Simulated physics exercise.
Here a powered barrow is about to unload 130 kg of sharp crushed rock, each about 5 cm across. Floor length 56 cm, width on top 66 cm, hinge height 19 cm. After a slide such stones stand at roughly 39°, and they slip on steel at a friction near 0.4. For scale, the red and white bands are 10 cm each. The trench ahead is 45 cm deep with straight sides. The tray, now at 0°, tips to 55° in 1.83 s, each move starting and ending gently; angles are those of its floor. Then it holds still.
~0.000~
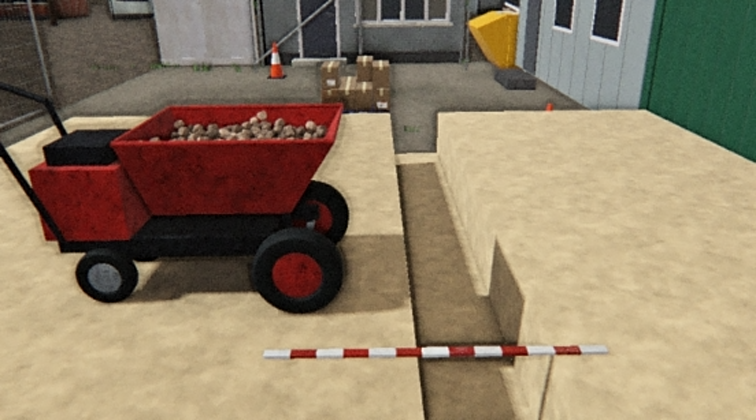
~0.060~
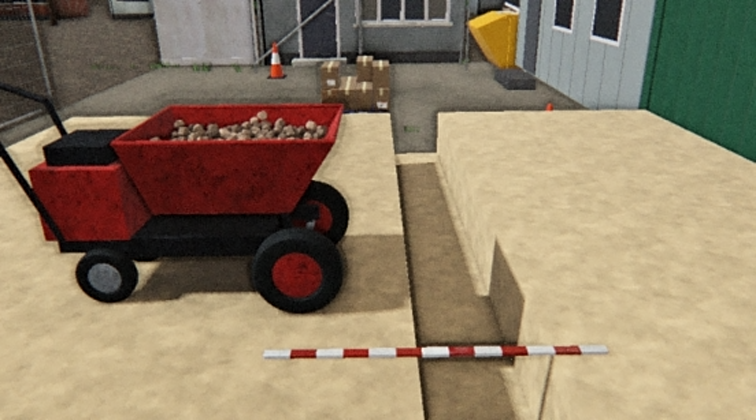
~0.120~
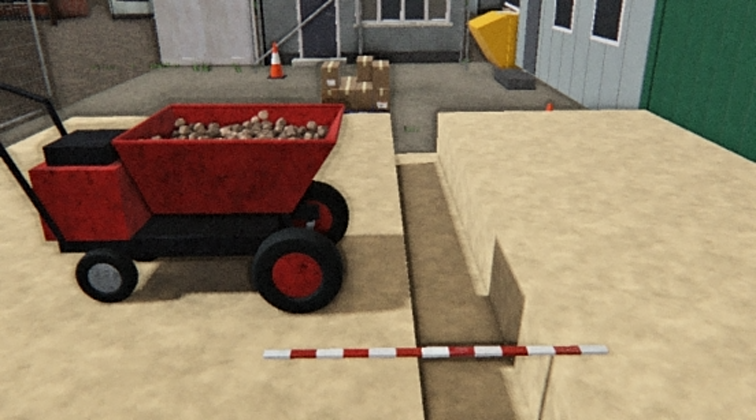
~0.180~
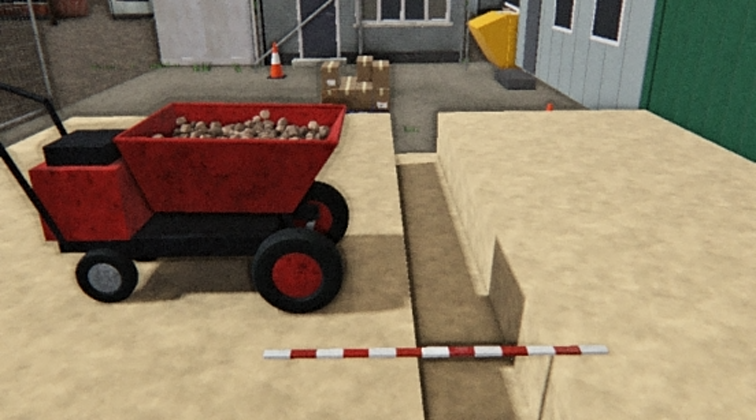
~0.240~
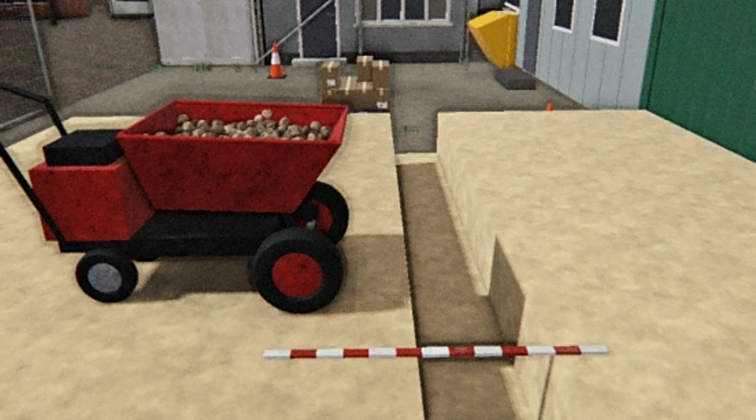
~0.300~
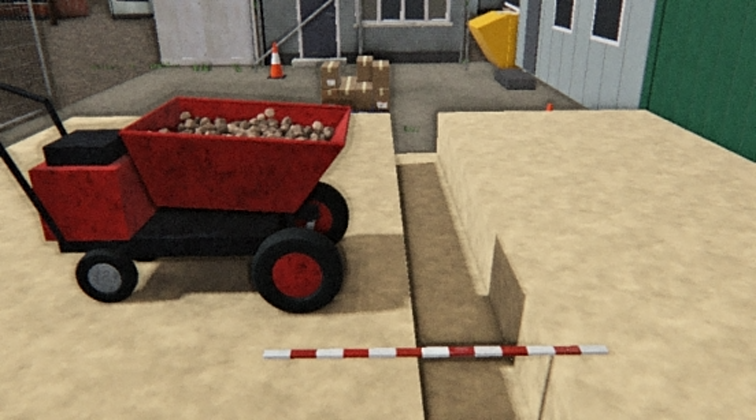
Beside a narrow trench in a sandy yard, a red powered barrow stands still, its stone-filled tray tilting up very slightly.
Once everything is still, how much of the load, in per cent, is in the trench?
Some 7 per cent of it.
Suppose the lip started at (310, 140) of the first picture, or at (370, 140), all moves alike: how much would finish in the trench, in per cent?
About 5 and 5 per cent.
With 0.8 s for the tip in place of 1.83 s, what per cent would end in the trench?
In that case some 20 per cent.
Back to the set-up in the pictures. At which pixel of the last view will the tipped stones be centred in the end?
Their middle is at about (473, 353).
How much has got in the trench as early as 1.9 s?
Some 0 per cent.
After 1.4 s the floor is at 46°; 100 % in the tray; the foremost stones are at (398, 189).
After 1.9 s the floor is at 55°; 100 % in the tray; the foremost stones are at (431, 197).
After 2.3 s the floor is at 55°; 98 % in the tray, 2 % in the trench; the foremost stones are at (473, 297).
After 4.2 s the floor is at 55°; 93 % in the tray, 7 % in the trench; the foremost stones are at (500, 338).
